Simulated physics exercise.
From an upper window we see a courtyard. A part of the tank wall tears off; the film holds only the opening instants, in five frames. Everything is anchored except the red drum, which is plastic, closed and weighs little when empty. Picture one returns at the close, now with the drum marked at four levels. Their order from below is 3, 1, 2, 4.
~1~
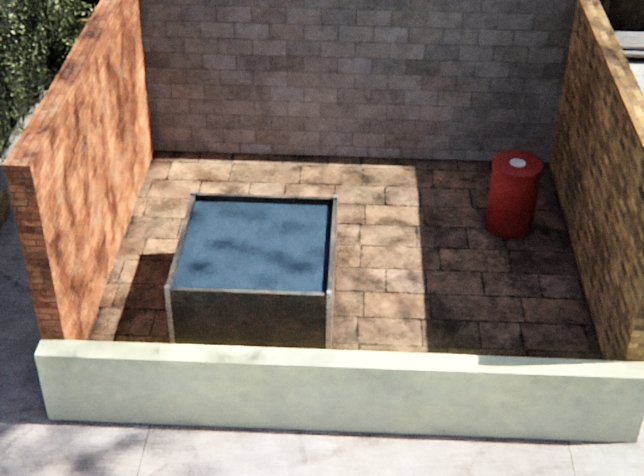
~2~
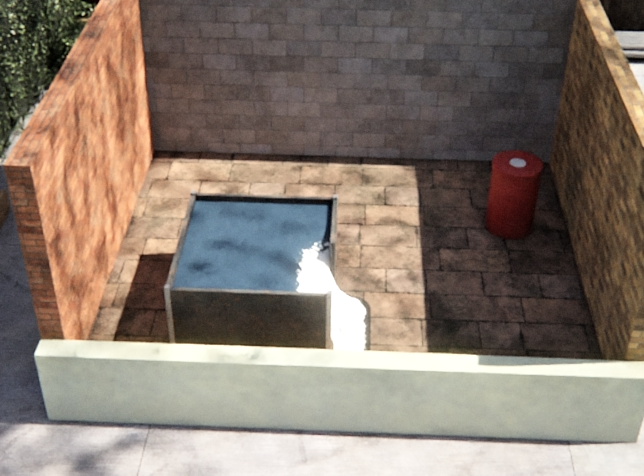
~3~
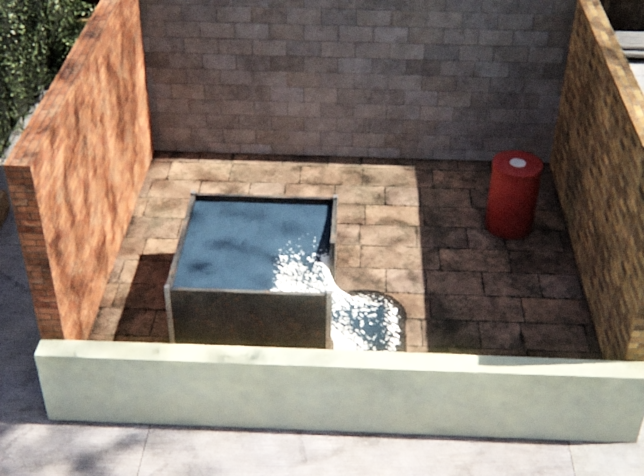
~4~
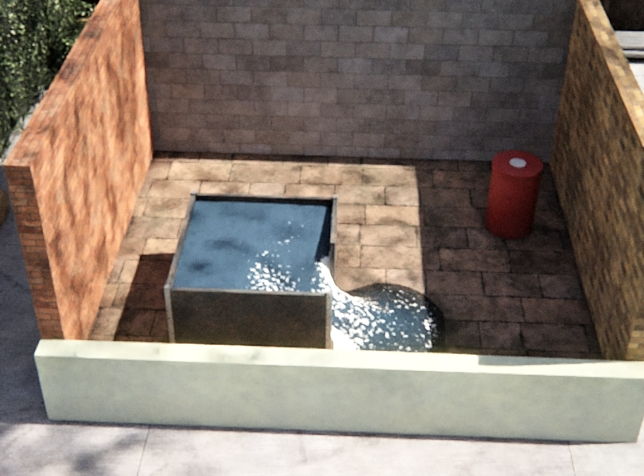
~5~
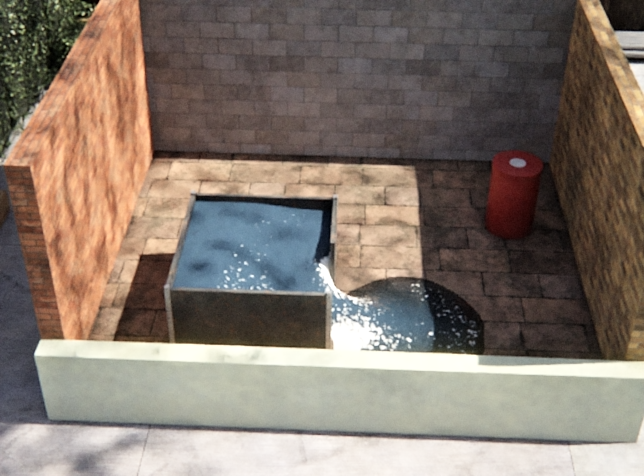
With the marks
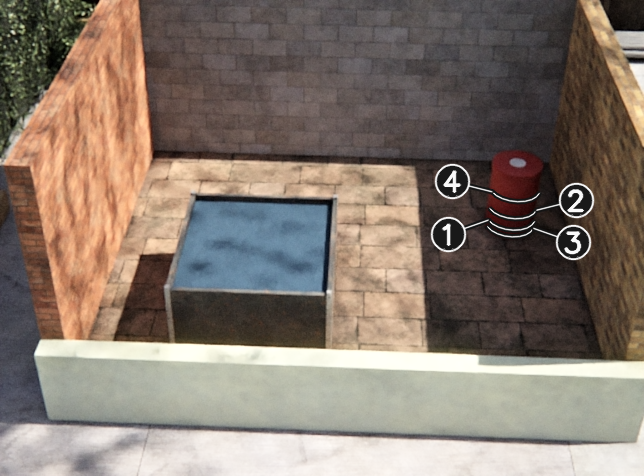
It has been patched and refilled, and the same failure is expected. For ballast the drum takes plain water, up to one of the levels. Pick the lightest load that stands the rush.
The limit is 4.
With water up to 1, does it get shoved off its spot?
Yes, it does.
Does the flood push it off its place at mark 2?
Yes.
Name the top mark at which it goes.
That would be 2.
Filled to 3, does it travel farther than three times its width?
Yes.
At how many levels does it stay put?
One.
On the marked copy, 1 at (513, 230); 2 at (515, 218); 3 at (512, 236); 4 at (517, 201); from the bottom up 3, 1, 2, 4.
With 1, it is pushed about 4 times its own width away.
With 2, it is pushed about half its own width away.
With 3, it is pushed about 7 times its own width away.
With 4, it does not move.
